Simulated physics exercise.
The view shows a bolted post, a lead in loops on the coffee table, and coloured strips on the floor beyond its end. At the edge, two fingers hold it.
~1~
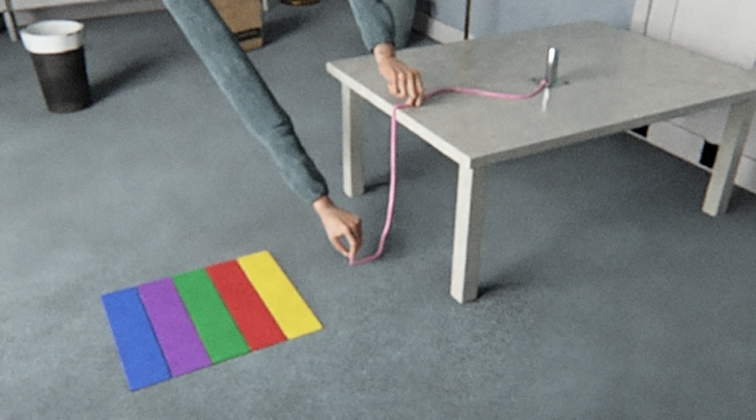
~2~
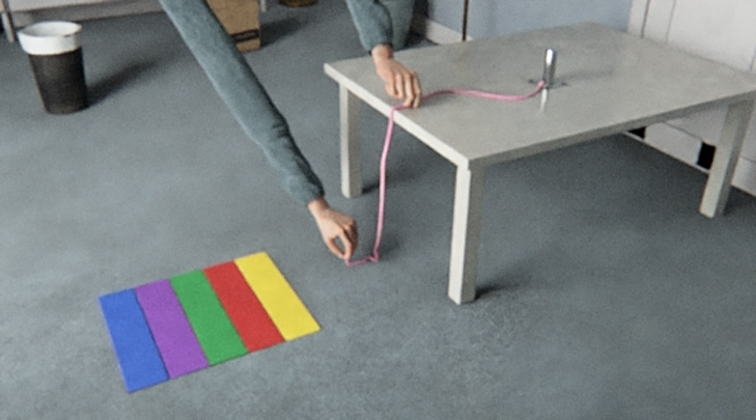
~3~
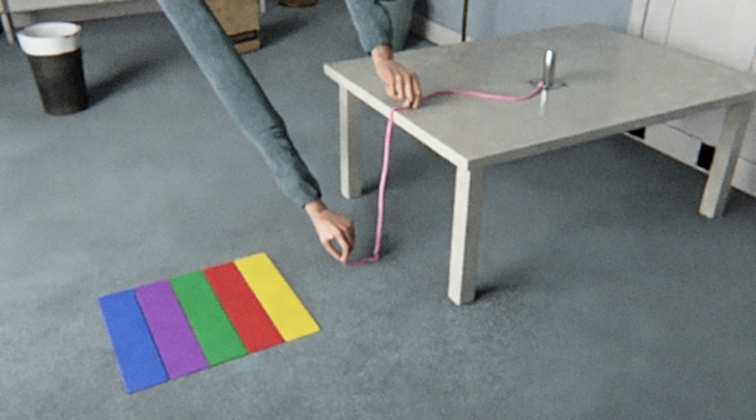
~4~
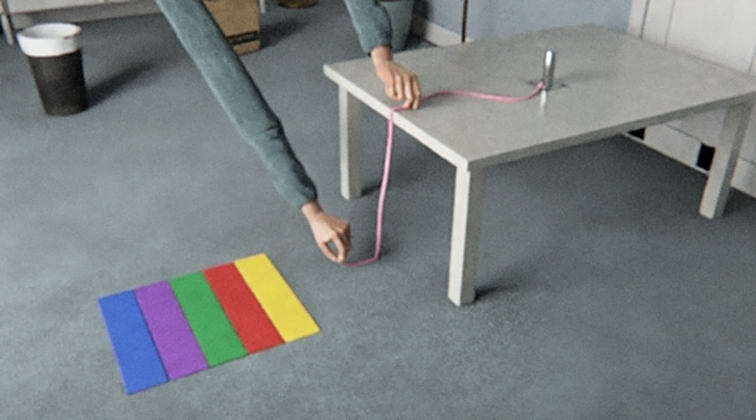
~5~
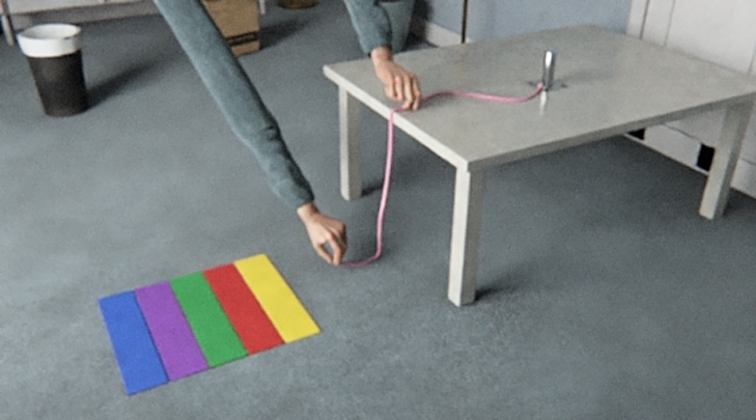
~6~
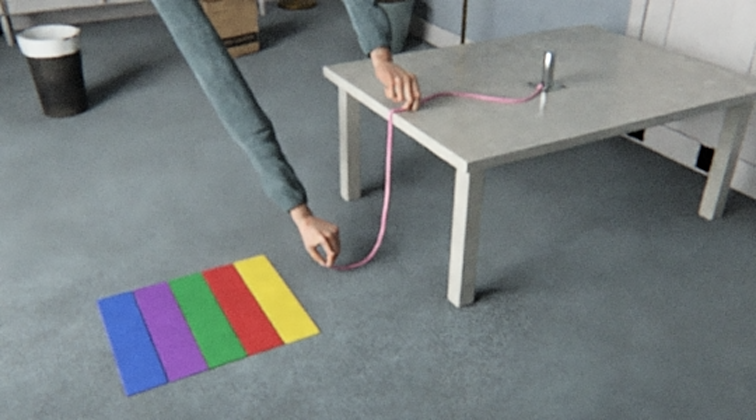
A hand drawing the end of a pink cord slightly left above the floor, another hand holding it at the table edge.
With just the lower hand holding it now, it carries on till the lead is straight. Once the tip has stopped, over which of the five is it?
Over the green strip.
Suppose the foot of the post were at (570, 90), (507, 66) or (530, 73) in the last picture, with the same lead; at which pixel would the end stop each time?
Try by try: (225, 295), (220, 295) and (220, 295).
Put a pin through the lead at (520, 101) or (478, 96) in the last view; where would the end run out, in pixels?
Per try (px, approx.): (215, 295); (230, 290).
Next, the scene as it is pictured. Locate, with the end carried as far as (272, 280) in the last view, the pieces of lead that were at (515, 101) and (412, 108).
Mark one about (491, 93), mark two about (391, 125).
A little later, end near (272, 280); over yellow.
Next, end near (228, 292); over red.
When it is tight, end near (203, 299); over green. It halts on the green strip.
